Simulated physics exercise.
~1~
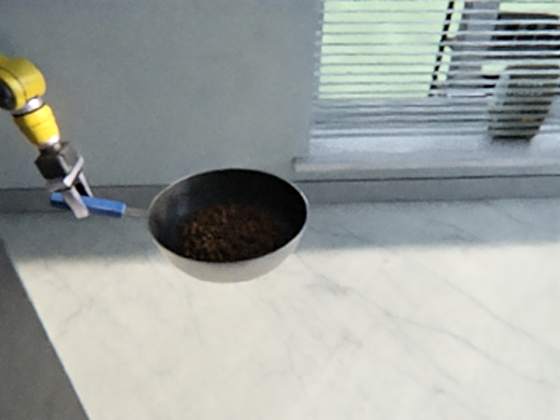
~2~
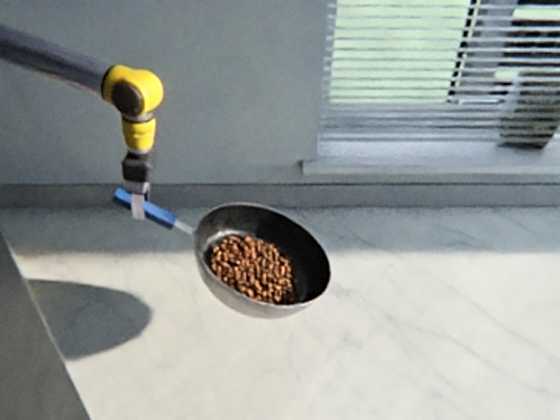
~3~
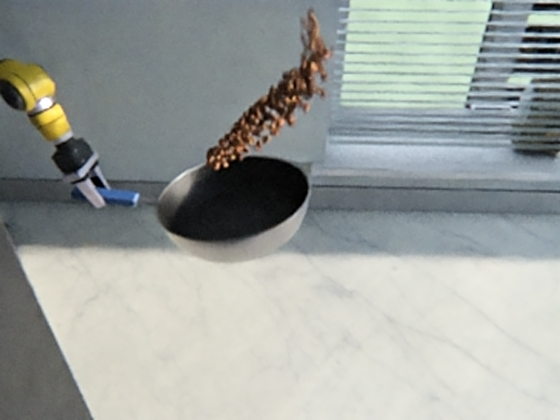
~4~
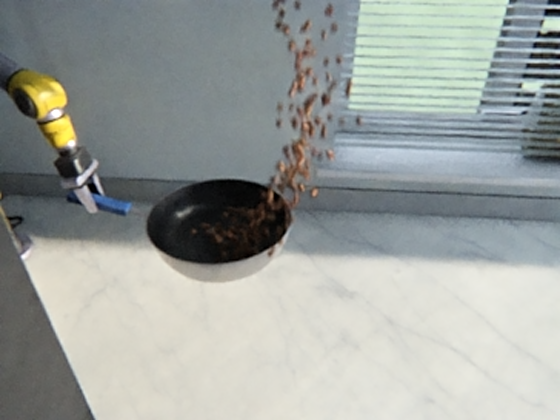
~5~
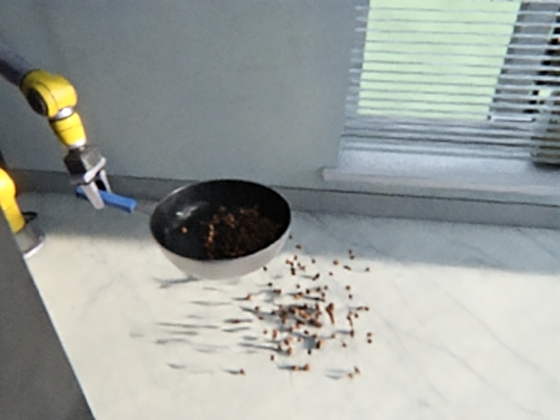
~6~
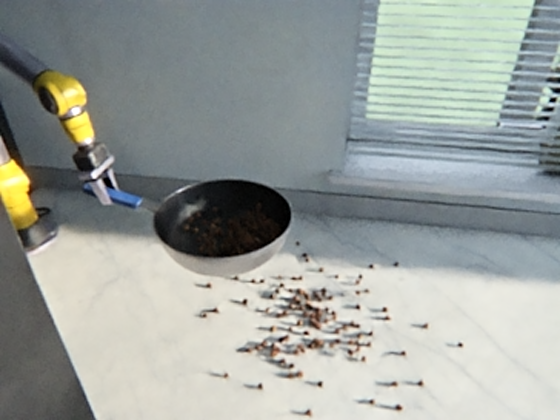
The clip shows a yellow robot arm holding a frying pan of small brown pellets above a pale marble surface. It dips and tilts the pan, then tosses the pellets high; some land back inside while many others fall and end scattered across the surface.
